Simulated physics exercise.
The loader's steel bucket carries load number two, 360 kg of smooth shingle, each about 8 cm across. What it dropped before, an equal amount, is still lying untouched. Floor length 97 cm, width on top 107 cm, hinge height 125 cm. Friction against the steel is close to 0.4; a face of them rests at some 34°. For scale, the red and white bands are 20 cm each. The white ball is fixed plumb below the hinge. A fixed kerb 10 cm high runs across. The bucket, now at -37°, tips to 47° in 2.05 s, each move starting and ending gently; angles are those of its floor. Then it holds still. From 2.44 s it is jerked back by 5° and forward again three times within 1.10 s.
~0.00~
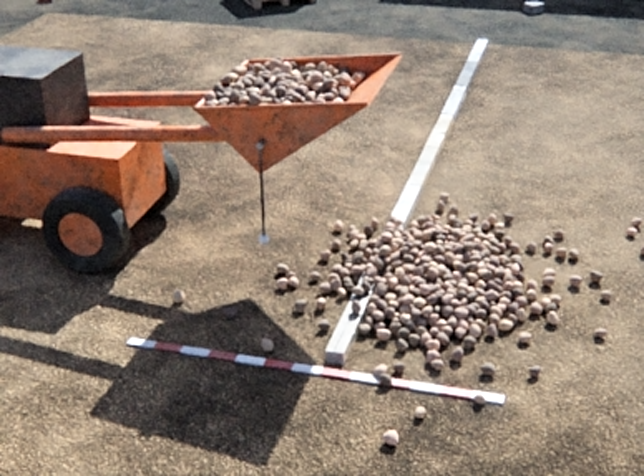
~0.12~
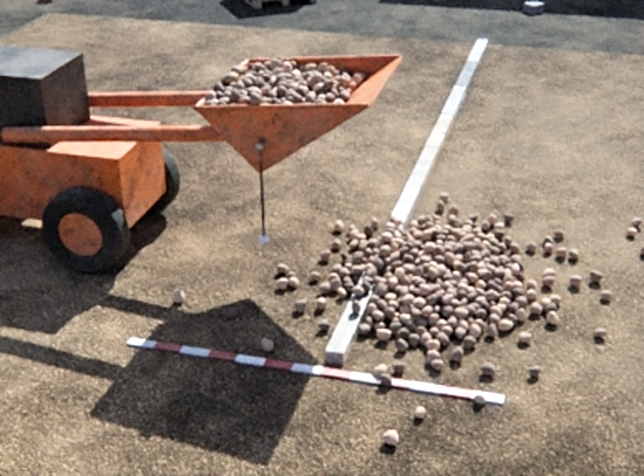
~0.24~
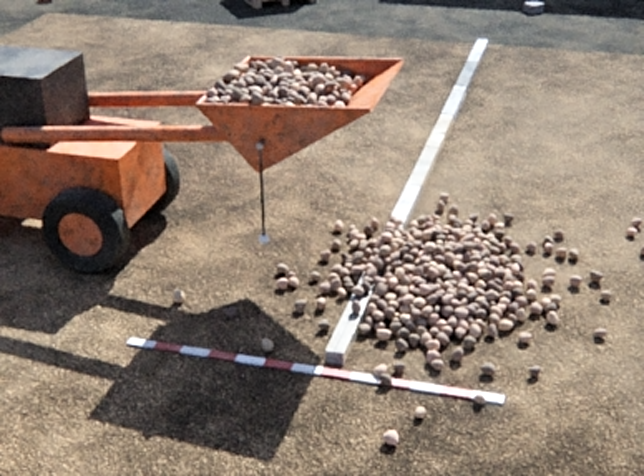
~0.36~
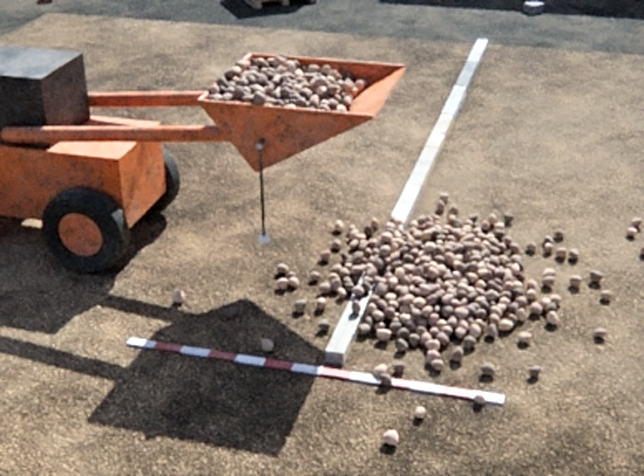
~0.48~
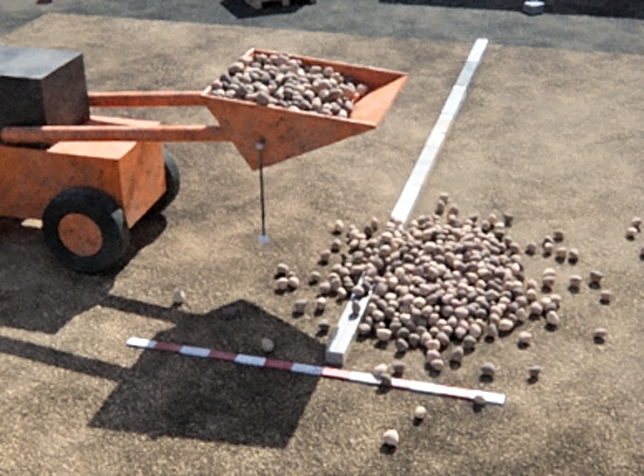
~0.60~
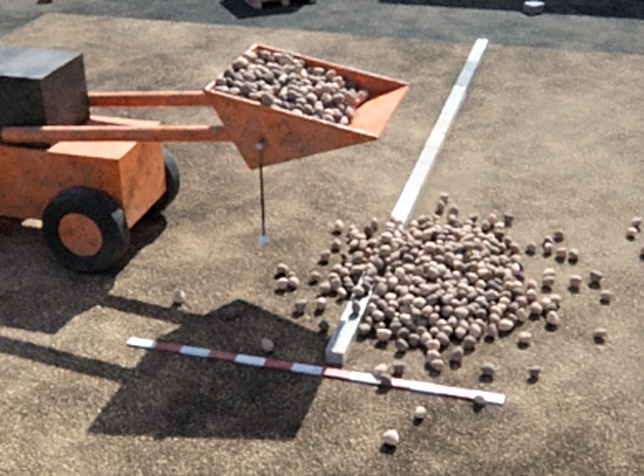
On a sunlit patch of gritty ground, an orange loader holds a bucket of rounded stones beside a pile lying across a pale kerb; the bucket slowly tilts forward, its right lip lowering slightly while the stones shift a little.
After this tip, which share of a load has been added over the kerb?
About 65 per cent.
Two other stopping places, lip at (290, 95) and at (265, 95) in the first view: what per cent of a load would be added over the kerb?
First some 5, then 0 per cent.
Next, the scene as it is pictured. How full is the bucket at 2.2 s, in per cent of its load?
Roughly 5 per cent is still inside.
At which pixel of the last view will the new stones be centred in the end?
Their middle is at about (402, 260).
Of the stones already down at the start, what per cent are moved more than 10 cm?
Roughly 20 per cent of them.
After 1.5 s the floor is at 34°; in per cent of one load, 91 in the bucket, 21 on this side of the kerb, 88 over the kerb; the foremost stones are past the picture's edge.
After 2.2 s the floor is at 47°; in per cent of one load, 6 in the bucket, 51 on this side of the kerb, 144 over the kerb; the foremost stones are past the picture's edge.
After 4.0 s the floor is at 47°; in per cent of one load, 0 in the bucket, 49 on this side of the kerb, 151 over the kerb; the foremost stones are past the picture's edge.
After 6.7 s the floor is at 47°; in per cent of one load, 0 in the bucket, 49 on this side of the kerb, 151 over the kerb; the foremost stones are past the picture's edge. Net gain over the kerb, 65.
